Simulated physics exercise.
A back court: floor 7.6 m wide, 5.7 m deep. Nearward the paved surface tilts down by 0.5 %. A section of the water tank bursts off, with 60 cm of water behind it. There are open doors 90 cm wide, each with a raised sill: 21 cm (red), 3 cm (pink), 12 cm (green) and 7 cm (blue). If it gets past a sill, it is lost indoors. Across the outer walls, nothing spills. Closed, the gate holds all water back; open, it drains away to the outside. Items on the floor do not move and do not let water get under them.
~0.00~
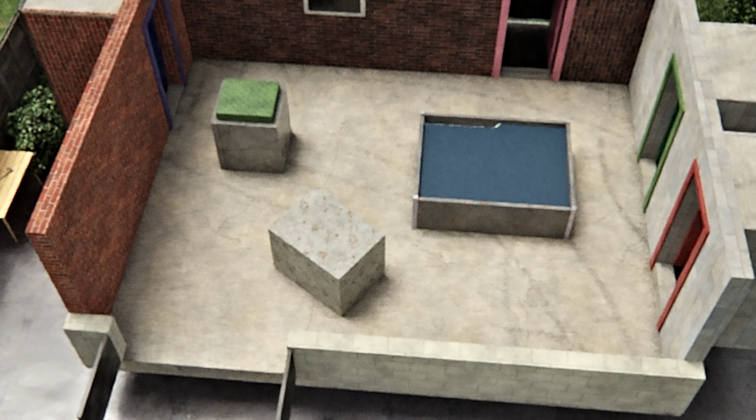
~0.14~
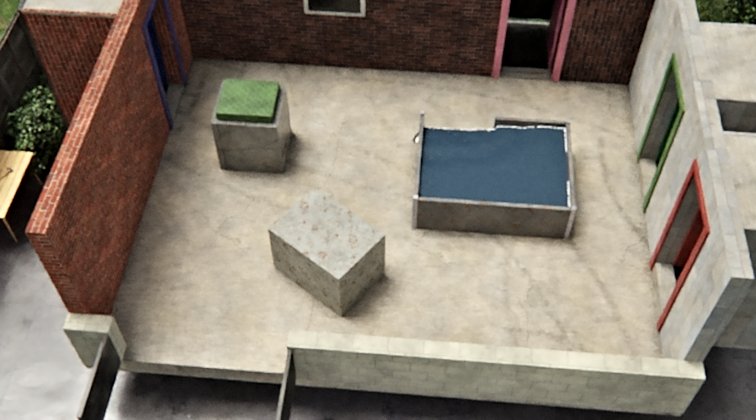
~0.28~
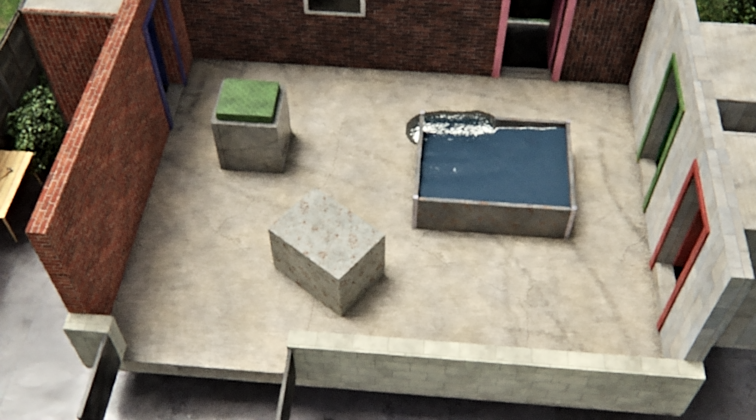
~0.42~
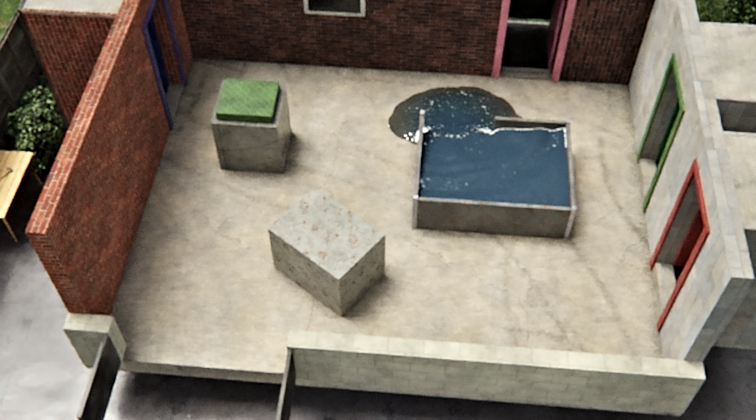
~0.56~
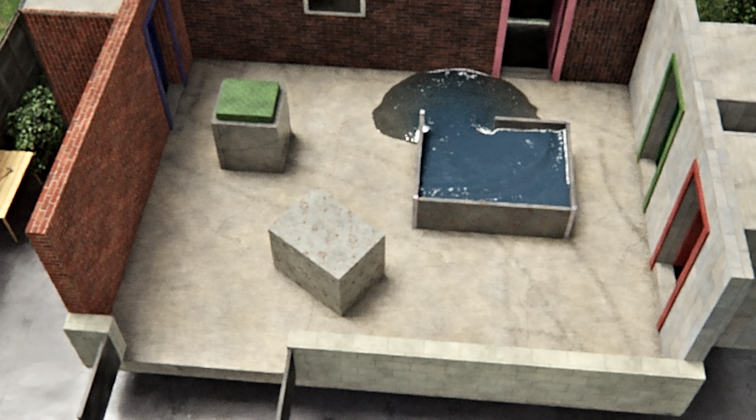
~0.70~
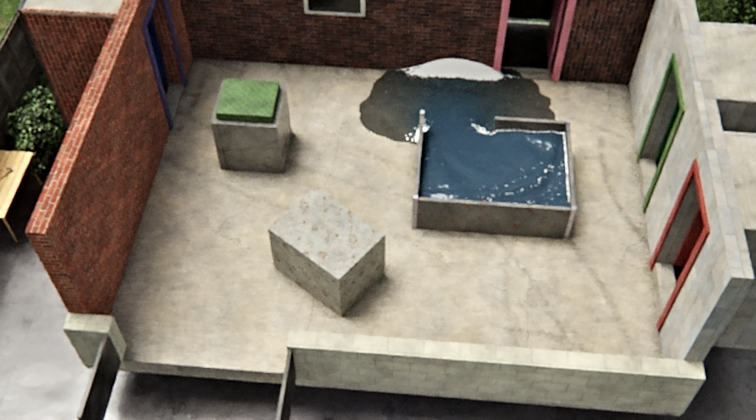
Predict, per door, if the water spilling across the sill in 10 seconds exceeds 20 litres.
My prediction: Red door: Short; pink door: Surplus; green door: Short; blue door: Surplus.
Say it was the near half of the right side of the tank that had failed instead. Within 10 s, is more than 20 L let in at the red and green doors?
Outcome at red: Not exceeded; outcome at green: Exceeded.
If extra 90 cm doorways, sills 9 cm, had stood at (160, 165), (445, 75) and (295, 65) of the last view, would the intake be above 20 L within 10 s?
So, in the order given, it's shy of the mark, then beyond the mark, then shy of the mark.
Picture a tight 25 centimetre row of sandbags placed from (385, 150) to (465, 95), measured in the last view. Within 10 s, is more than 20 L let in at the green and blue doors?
Doors: Green stays under / blue stays under.
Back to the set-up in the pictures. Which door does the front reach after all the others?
It is the red one.
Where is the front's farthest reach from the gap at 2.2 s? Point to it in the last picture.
Somewhere around (193, 62).
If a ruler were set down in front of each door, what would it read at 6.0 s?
Red 3 cm, pink 7 cm, green 5 cm, blue 12 cm.
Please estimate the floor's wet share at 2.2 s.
Close to 25 in a hundred.
After 1.4 s water covers 15 % of the floor and is deepest (39 cm) near (449, 78); red door not reached, pink door 14 cm at the sill, 22 L in, green door not reached, blue door not reached.
After 2.2 s water covers 25 % of the floor and is deepest (32 cm) near (449, 78); red door not reached, pink door 12 cm at the sill, 61 L in, green door not reached, blue door not reached.
After 3.5 s water covers 35 % of the floor and is deepest (23 cm) near (174, 122); red door not reached, pink door 11 cm at the sill, 107 L in, green door 6 cm at the sill, 0 L in, blue door 21 cm at the sill, 41 L in.
After 6.0 s water covers 70 % of the floor and is deepest (14 cm) near (449, 78); red door 3 cm at the sill, 0 L in, pink door 7 cm at the sill, 151 L in, green door 5 cm at the sill, 0 L in, blue door 12 cm at the sill, 139 L in.
After 10.0 s water covers 90 % of the floor and is deepest (8 cm) near (637, 385); red door 4 cm at the sill, 0 L in, pink door 4 cm at the sill, 172 L in, green door 3 cm at the sill, 0 L in, blue door 7 cm at the sill, 162 L in.
